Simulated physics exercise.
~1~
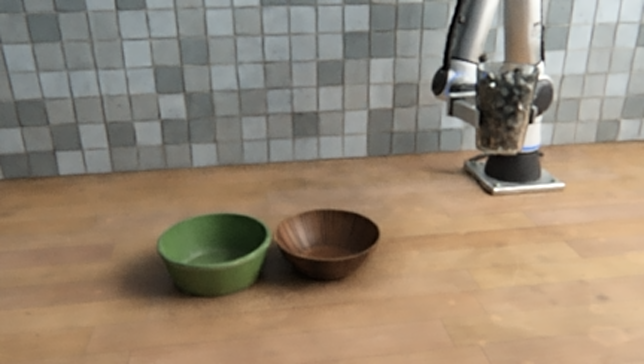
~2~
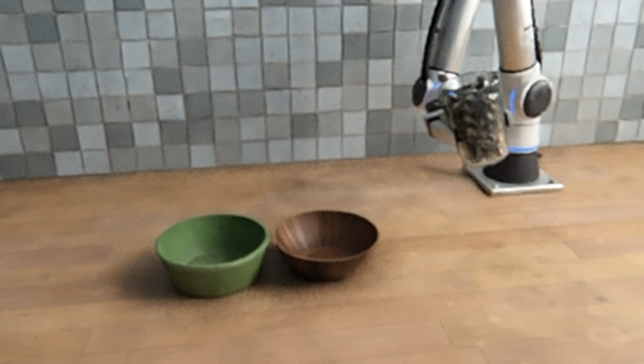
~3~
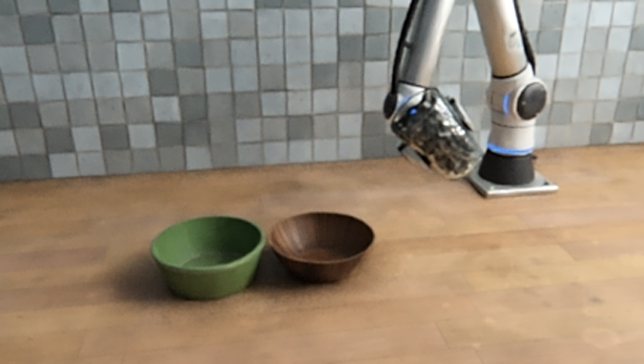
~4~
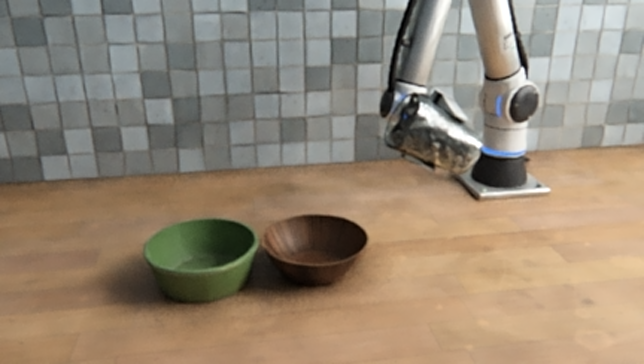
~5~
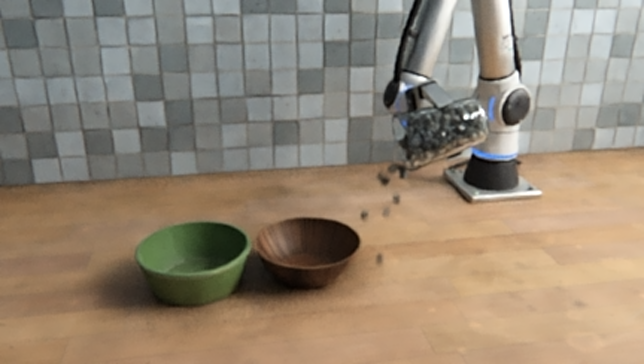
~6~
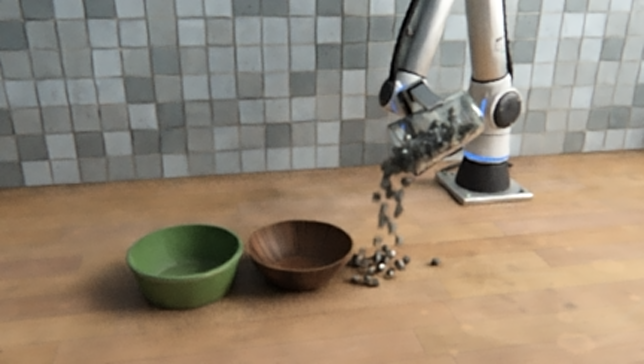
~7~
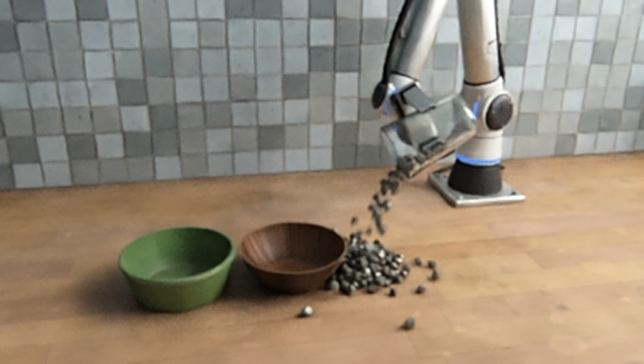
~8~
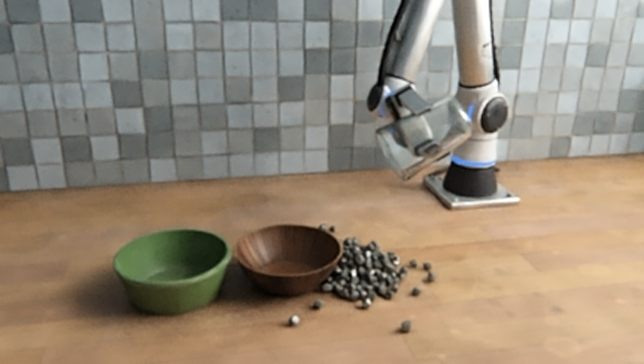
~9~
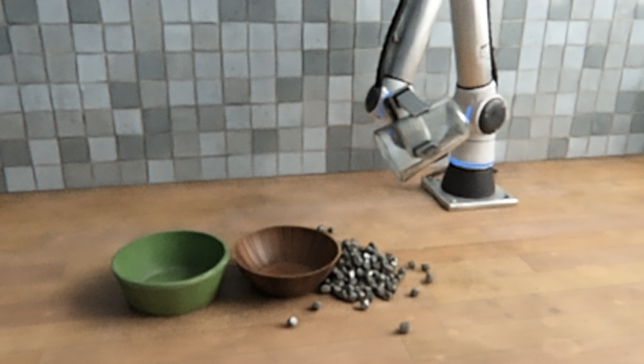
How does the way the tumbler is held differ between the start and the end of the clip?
At the start the robot arm holds the tumbler upright, while at the end it holds it tipped over on its side.
